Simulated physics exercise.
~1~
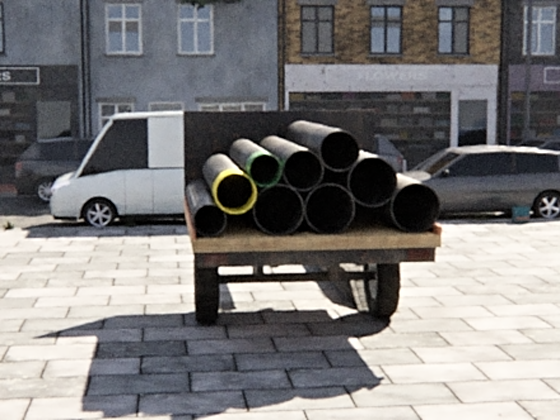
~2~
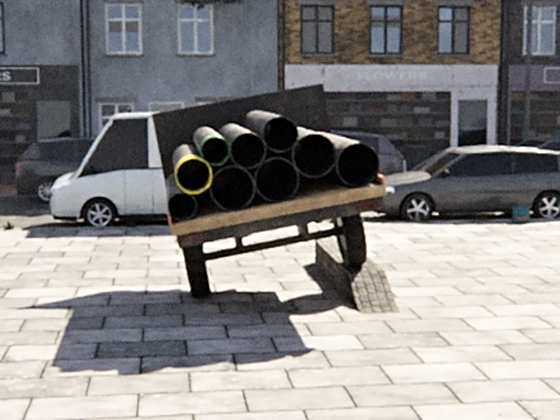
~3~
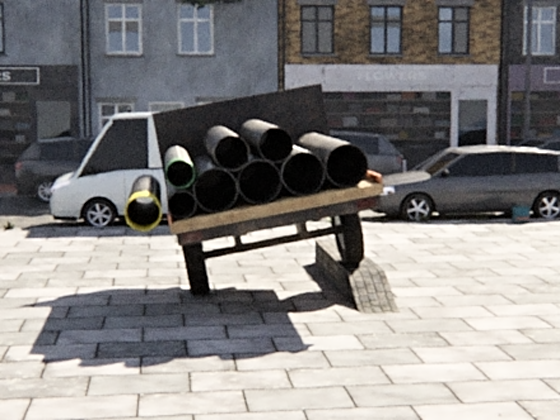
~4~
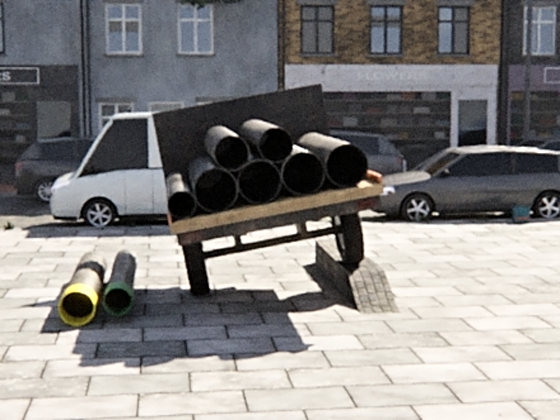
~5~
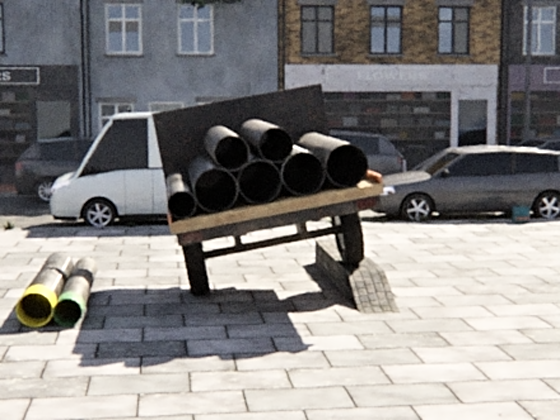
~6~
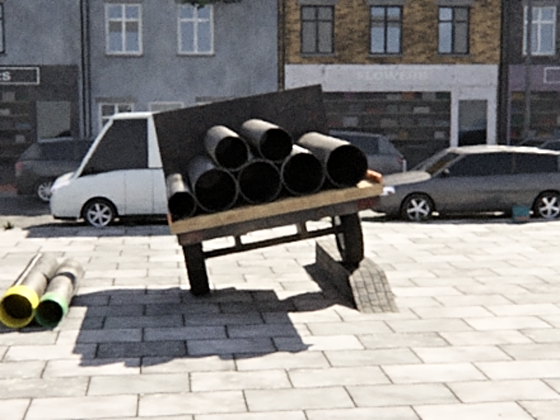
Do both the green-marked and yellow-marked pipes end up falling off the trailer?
Yes, both of them roll off the left side of the tilted trailer and end up on the paving to the left.
